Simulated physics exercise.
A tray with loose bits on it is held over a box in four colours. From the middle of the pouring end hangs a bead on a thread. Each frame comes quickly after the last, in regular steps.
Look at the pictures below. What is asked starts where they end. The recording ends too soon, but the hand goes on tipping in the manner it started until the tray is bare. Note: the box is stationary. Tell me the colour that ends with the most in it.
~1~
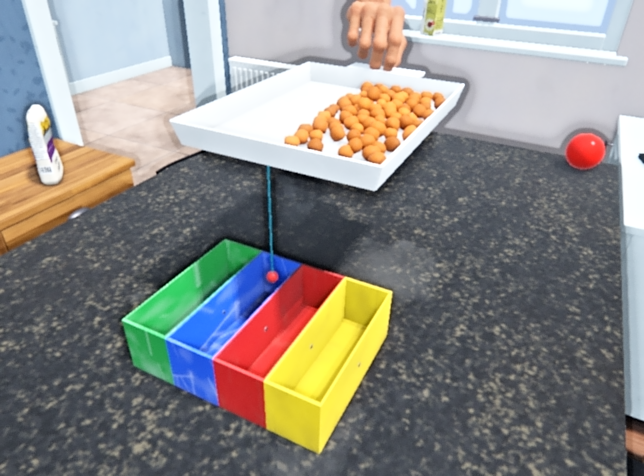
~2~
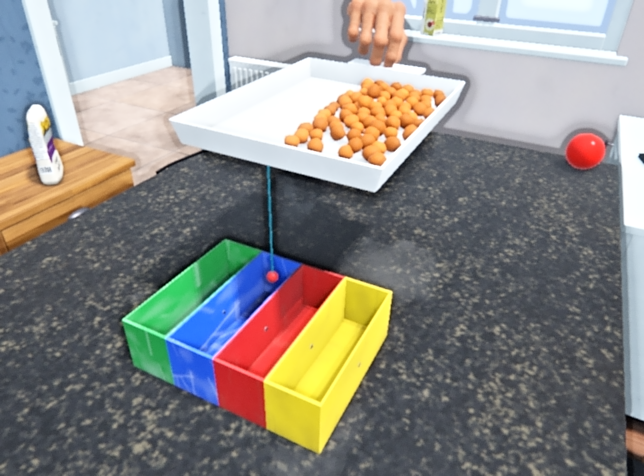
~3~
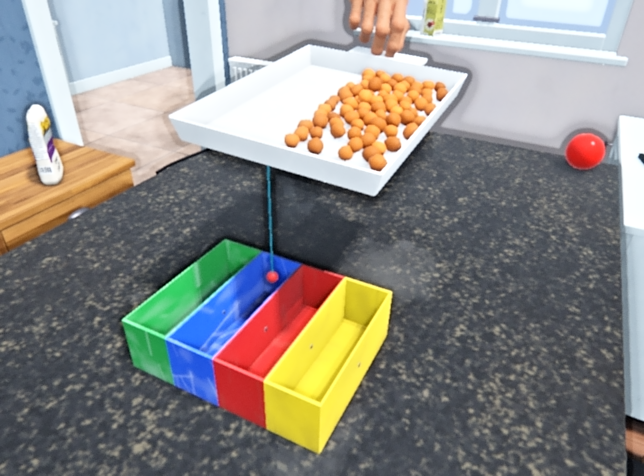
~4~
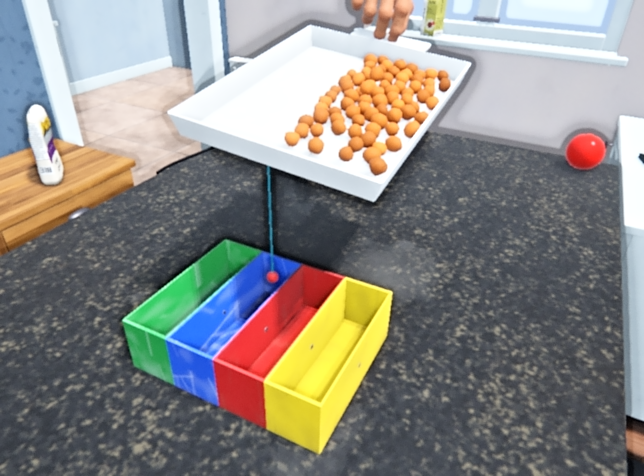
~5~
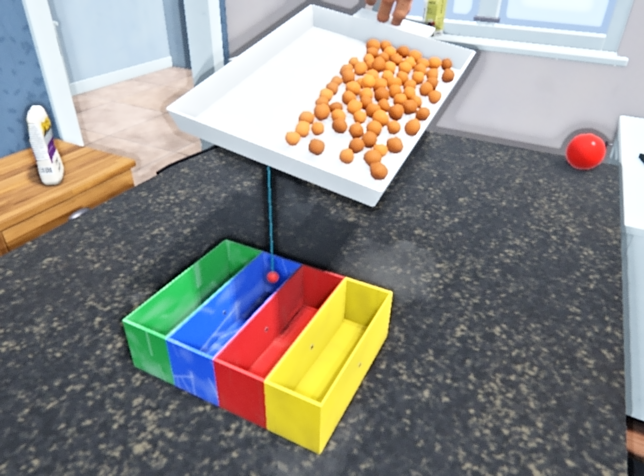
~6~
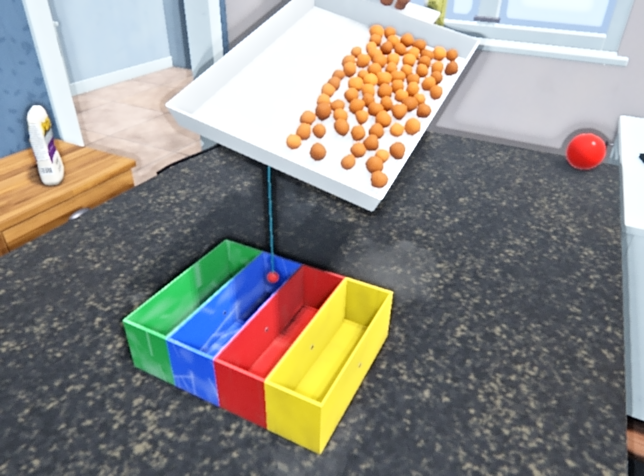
That would be yellow.
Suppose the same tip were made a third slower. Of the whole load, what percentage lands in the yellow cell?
Expected result: Around 60 per cent.
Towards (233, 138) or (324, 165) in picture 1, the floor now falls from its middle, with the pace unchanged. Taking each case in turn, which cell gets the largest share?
Case 1 - green. Case 2 - that yellow cell.
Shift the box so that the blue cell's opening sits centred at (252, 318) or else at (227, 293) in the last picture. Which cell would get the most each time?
That yellow cell, then yellow.
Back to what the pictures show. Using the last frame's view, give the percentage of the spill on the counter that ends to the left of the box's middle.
Looks to be around 0 per cent of the spill.
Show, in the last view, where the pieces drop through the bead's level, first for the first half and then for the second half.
Initially about (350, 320); subsequently about (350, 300).
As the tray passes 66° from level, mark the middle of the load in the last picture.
Around (370, 134).
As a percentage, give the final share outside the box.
It works out to close to 30 per cent.
Soon after the last picture, tray tipped steeply; nearly all on the tray; a stray few falling or outside the box.
A little later, tray tipped past a quarter turn; a small part on the tray; about half in the yellow cell; a stray few in the blue cell; about a third falling or outside the box.
Later still, tray tipped past a quarter turn; about two thirds in the yellow cell; a stray few in the red cell; a stray few in the blue cell; about a third falling or outside the box.
At rest, tray tipped past a quarter turn; about two thirds in the yellow cell; a stray few in the red cell; a stray few in the blue cell; none in the green cell; about a third outside the box.
